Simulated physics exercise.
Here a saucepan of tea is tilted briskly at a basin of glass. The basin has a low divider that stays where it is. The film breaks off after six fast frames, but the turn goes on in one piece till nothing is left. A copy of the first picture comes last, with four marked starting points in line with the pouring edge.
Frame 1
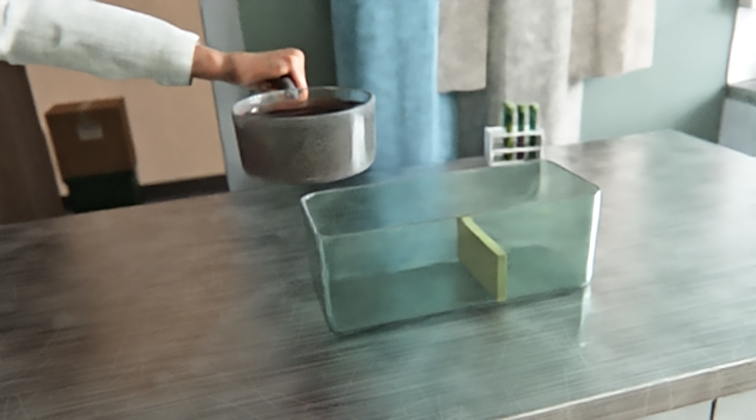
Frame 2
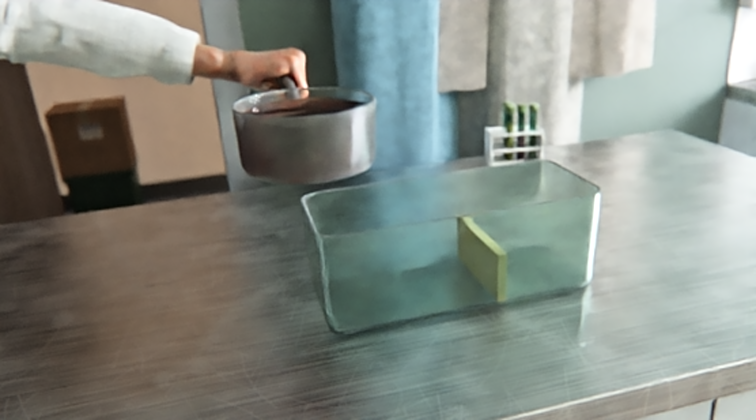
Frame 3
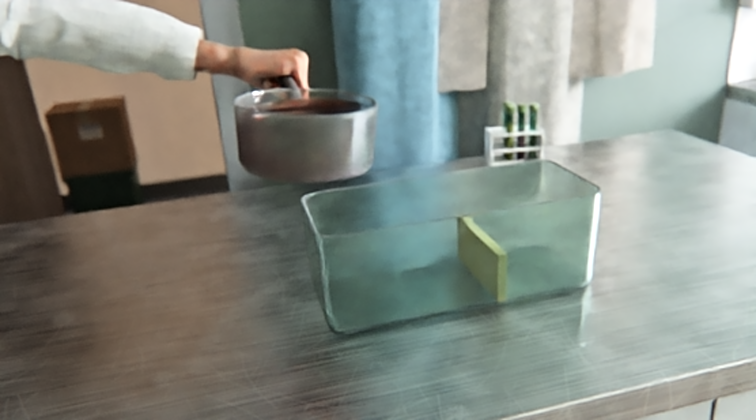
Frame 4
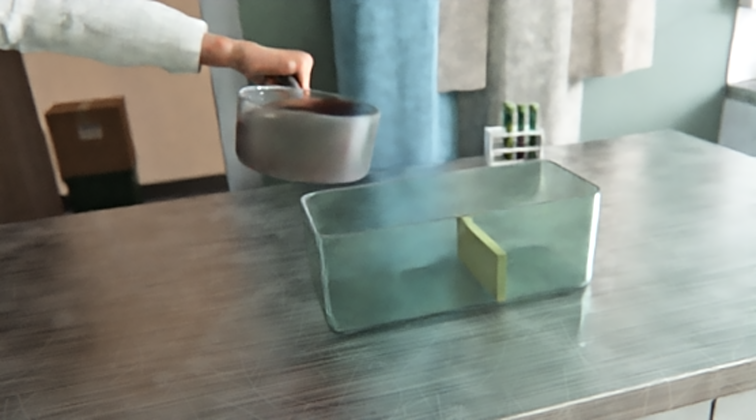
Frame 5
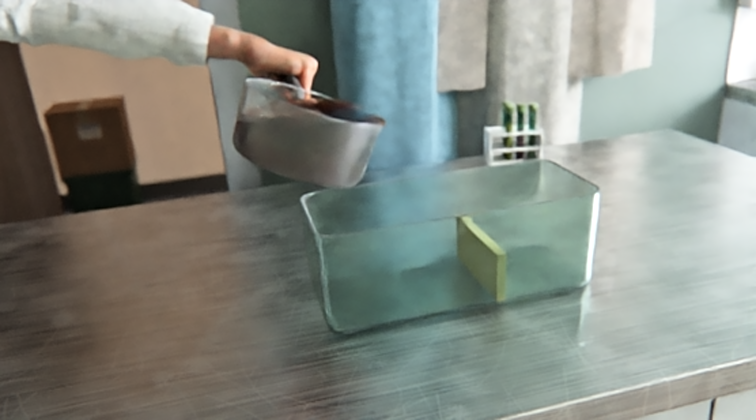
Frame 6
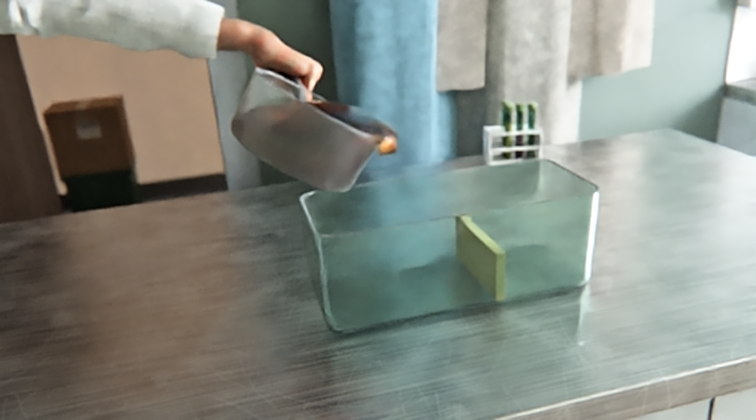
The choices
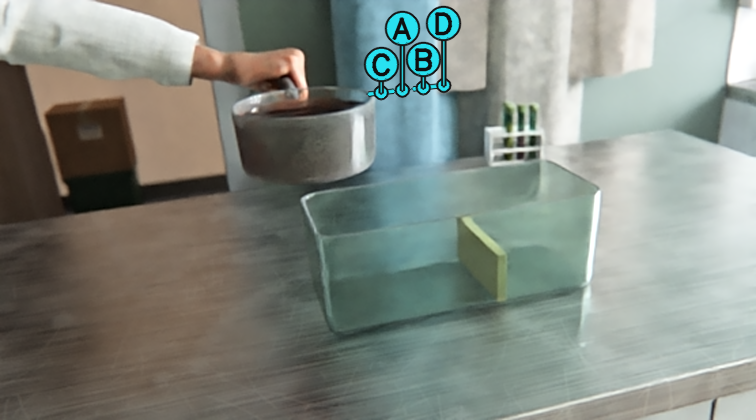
A hand holding a saucepan of dark tea keeps it nearly level beside a glass basin with a greenish divider, then tilts it to the right until brownish liquid emerges over the lip.
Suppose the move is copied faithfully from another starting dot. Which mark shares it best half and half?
I would pick spot D.
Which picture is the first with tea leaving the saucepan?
Picture 5.
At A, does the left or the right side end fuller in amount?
The left one.
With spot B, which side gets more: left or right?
The left side.
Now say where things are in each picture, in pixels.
In the first picture, upright, lip at (369, 94); basin from (328, 332) to (589, 281); top of the wall at (480, 233); nothing has left yet.
In the second picture, upright, lip at (370, 95); nothing has left yet.
In the third picture, tipped about 6°, lip at (372, 100); nothing has left yet.
In the fourth picture, tipped about 13°, lip at (375, 108); nothing has left yet.
In the fifth picture, tipped about 23°, lip at (377, 120); tea is over the lip, down to (377, 120).
In the sixth picture, tipped about 34°, lip at (376, 133); tea is over the lip, down to (382, 152).
In cyan, A at (402, 90); B at (423, 87); C at (381, 92); D at (443, 85).
If A is chosen, about 91 % ends left of the wall and 5 % right of it; 3 % is lost outside.
If B is chosen, about 70 % ends left of the wall and 24 % right of it; 6 % is lost outside.
If C is chosen, about 92 % ends left of the wall and 7 % right of it.
If D is chosen, about 51 % ends left of the wall and 48 % right of it.
